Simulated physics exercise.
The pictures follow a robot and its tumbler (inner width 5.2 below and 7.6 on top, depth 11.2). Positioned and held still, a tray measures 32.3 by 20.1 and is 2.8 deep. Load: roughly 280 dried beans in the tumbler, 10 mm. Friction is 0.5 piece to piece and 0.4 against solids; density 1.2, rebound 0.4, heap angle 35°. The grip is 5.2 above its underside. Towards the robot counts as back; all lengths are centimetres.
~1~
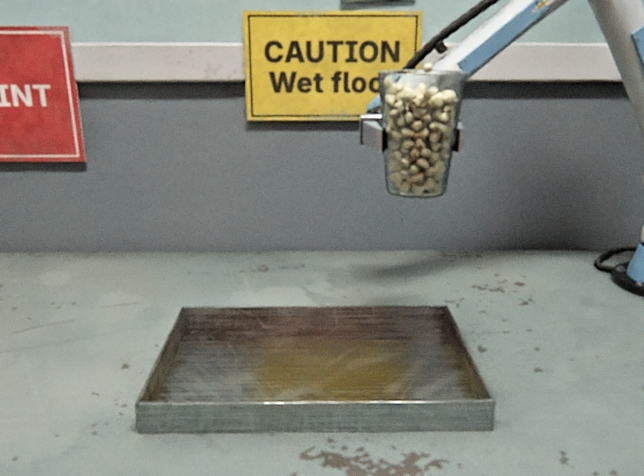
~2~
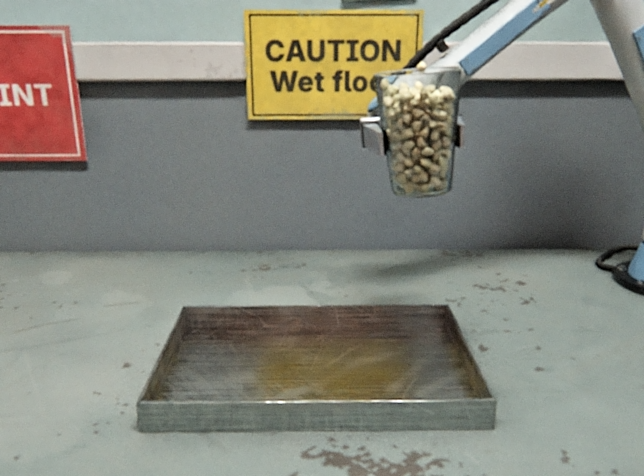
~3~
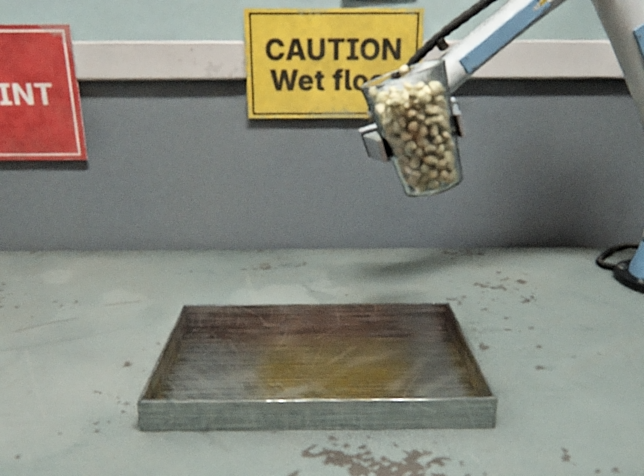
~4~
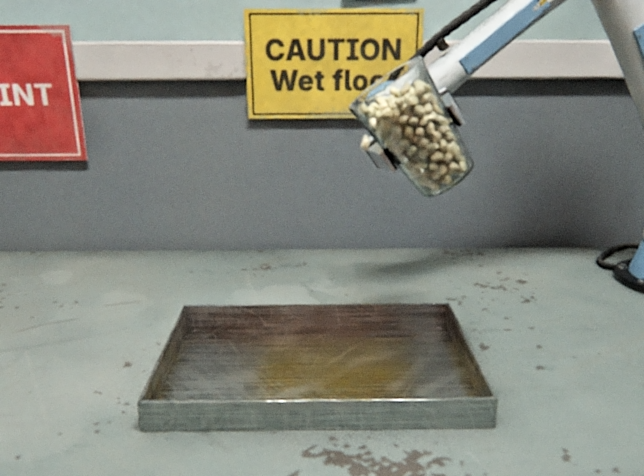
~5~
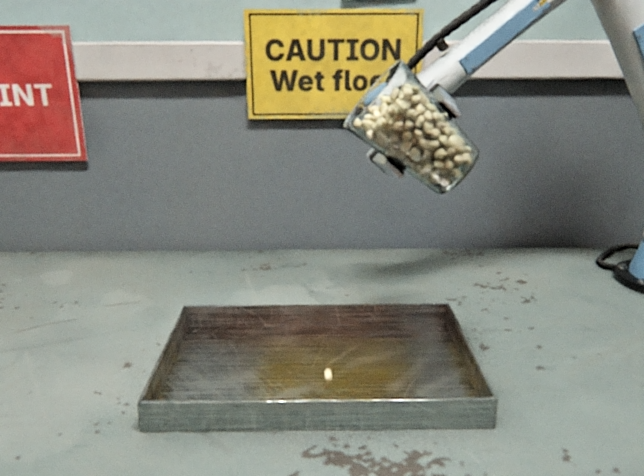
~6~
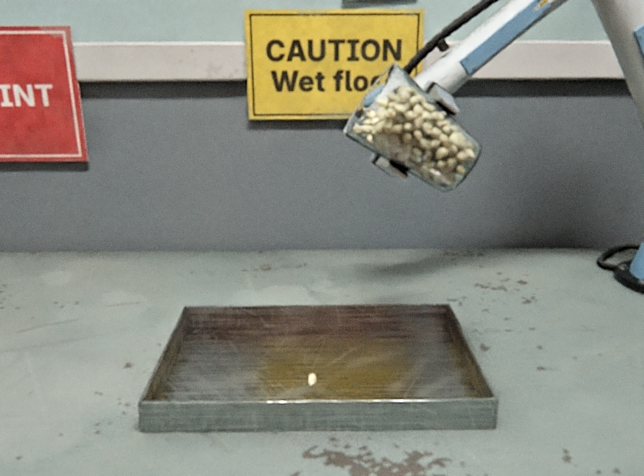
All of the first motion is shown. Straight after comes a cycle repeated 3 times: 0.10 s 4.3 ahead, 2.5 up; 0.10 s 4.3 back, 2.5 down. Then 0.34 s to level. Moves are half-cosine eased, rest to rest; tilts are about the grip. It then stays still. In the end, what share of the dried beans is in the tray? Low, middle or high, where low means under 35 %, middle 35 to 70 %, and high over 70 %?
Middle, 35 to 70 %.
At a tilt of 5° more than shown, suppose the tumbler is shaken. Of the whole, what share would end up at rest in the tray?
Around 60 in a hundred, I'd say.
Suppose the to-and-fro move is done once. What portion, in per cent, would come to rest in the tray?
It would be near 50 per cent.
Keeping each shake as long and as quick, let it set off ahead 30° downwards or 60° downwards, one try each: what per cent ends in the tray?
Roughly 15 per cent, then 10 per cent.
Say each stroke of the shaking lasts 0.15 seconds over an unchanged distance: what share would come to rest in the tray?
In that case about 25 in a hundred.
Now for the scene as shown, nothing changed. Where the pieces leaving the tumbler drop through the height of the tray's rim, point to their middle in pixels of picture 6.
About at (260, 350).
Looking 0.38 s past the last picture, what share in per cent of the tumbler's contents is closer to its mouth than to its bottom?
Roughly 85 %.
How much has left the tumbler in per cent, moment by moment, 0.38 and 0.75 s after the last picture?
At the first time about 45 per cent, at the second about 60 per cent.
Then, 0.38 s on, tilted 54° forward, highest piece 29 above the table; 150 in the tumbler, 110 in the tray, 24 in flight or on a rim.
Then, 0.75 s on, tilted 31° forward, highest piece 28 above the table; 149 in the tray, 109 in the tumbler, 11 on the table or floor, 15 in flight or on a rim.
Then, 1.14 s on, level, highest piece 28 above the table; 163 in the tray, 109 in the tumbler, 12 on the table or floor.
Then, 2.19 s on, level, highest piece 28 above the table; 163 in the tray, 109 in the tumbler, 12 on the table or floor.
In the end, 163 in the tray, 109 in the tumbler, 12 on the table or floor. That is 57 % in the tray.
